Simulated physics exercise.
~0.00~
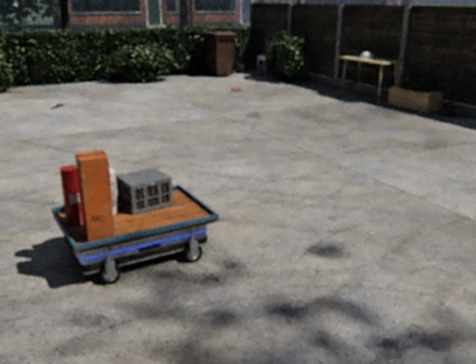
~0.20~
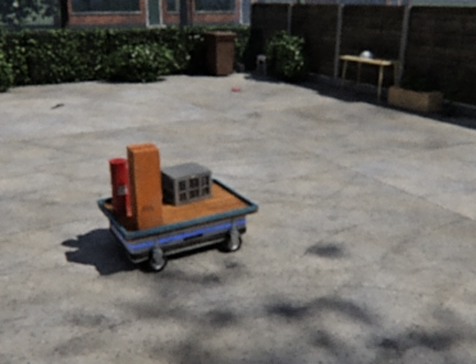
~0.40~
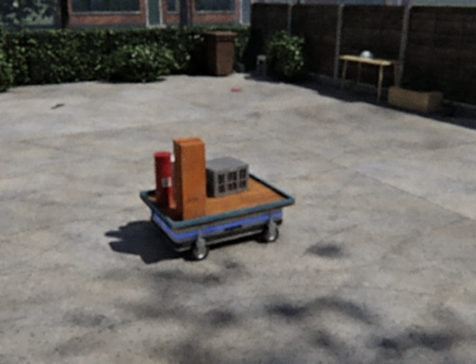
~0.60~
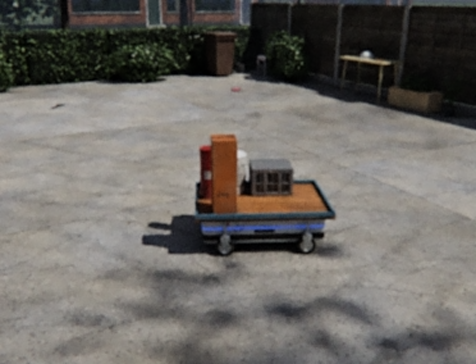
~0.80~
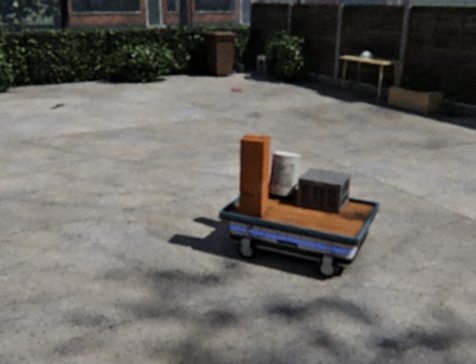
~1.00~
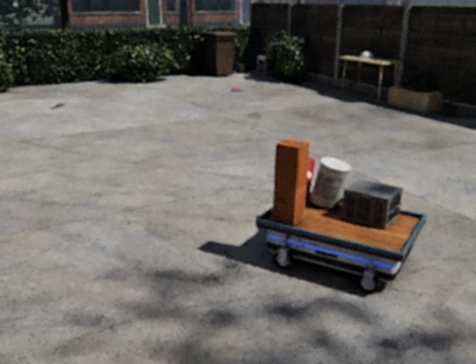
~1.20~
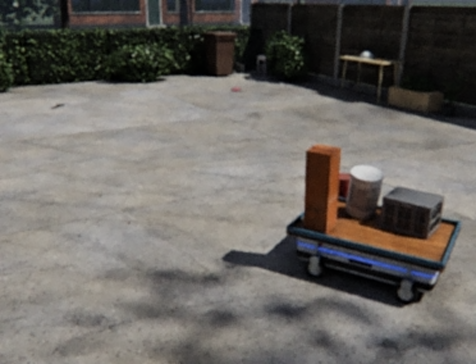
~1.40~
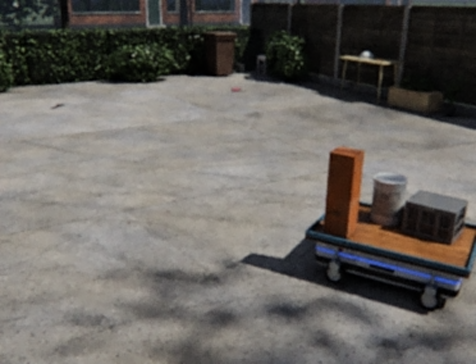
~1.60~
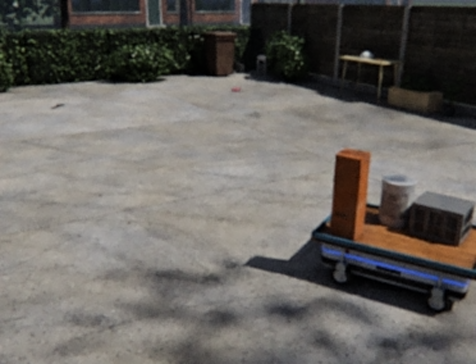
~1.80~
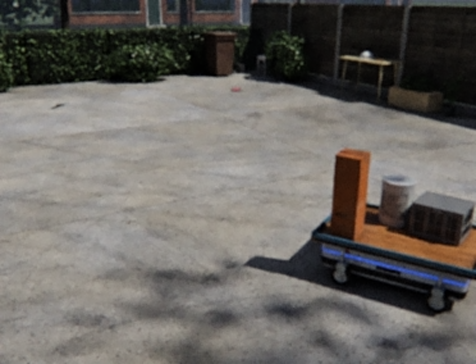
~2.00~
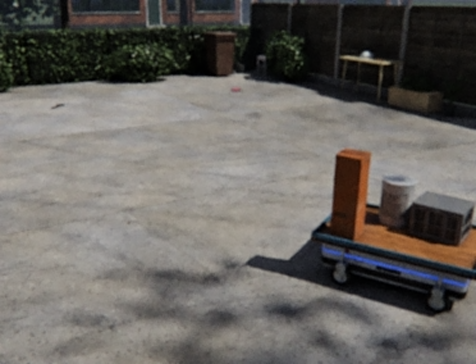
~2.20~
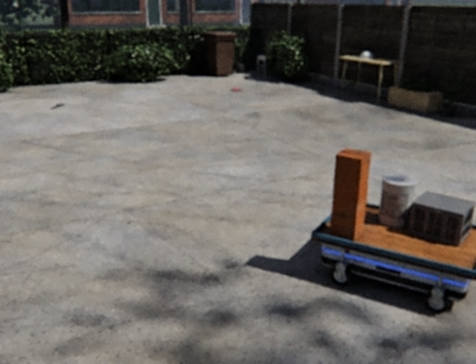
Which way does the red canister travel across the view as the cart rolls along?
The red canister moves to the right, carried along with the cart.
